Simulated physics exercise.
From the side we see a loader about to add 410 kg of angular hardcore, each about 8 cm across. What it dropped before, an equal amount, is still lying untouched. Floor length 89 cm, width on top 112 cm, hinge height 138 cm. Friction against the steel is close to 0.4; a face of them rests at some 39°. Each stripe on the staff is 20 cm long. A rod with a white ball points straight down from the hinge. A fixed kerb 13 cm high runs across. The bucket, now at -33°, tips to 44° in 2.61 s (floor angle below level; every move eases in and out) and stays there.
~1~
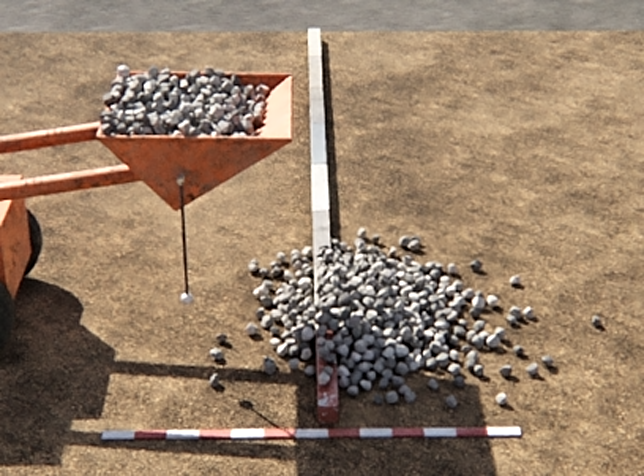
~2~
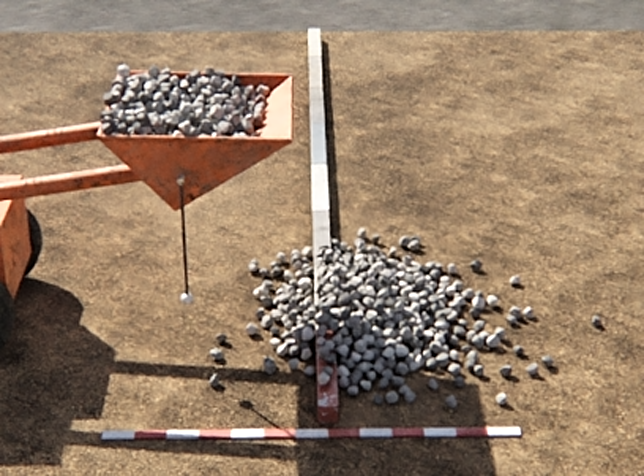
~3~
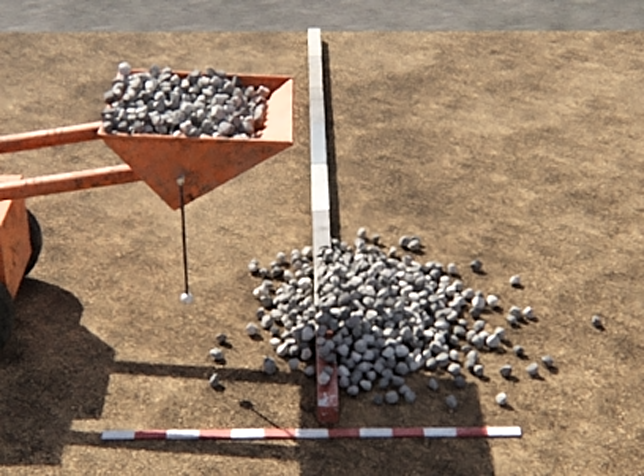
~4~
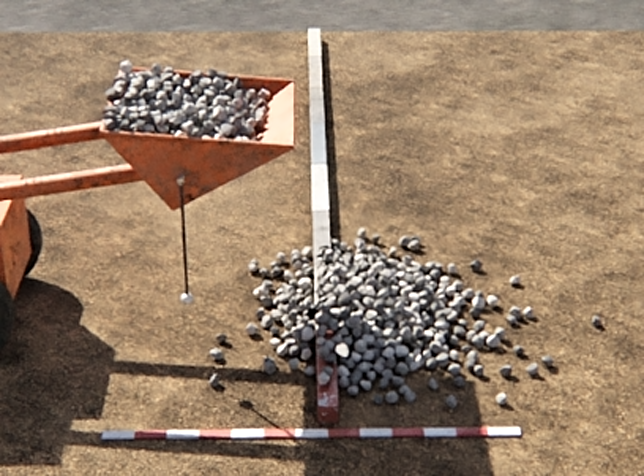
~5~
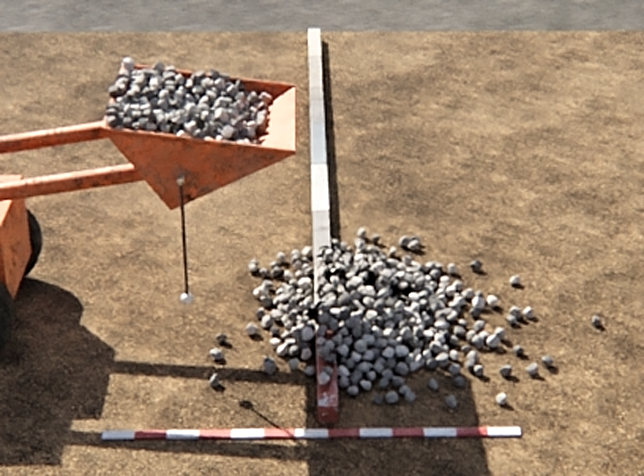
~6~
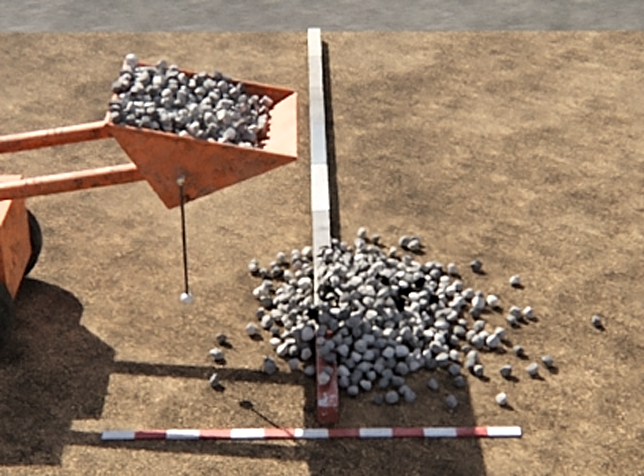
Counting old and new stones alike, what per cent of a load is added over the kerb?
Roughly 18 per cent of a load more.
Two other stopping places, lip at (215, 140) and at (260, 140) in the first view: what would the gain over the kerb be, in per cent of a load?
About 0 and 5 per cent.
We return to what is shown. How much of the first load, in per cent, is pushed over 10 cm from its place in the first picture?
About 0 per cent.
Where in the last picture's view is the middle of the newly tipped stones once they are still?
Their middle is at about (297, 296).
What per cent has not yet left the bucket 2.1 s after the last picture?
Roughly 5 per cent is still inside.
Then, 1.4 s after the last picture the floor is at 32°; in per cent of one load, 91 in the bucket, 30 on this side of the kerb, 80 over the kerb; the foremost stones are at (533, 327).
Then, 2.1 s after the last picture the floor is at 44°; in per cent of one load, 7 in the bucket, 100 on this side of the kerb, 93 over the kerb; the foremost stones are at (533, 327).
Then, 2.5 s after the last picture the floor is at 44°; in per cent of one load, 0 in the bucket, 103 on this side of the kerb, 97 over the kerb; the foremost stones are at (533, 327).
Then, 5.2 s after the last picture the floor is at 44°; in per cent of one load, 0 in the bucket, 102 on this side of the kerb, 98 over the kerb; the foremost stones are at (533, 327). Net gain over the kerb, 18.
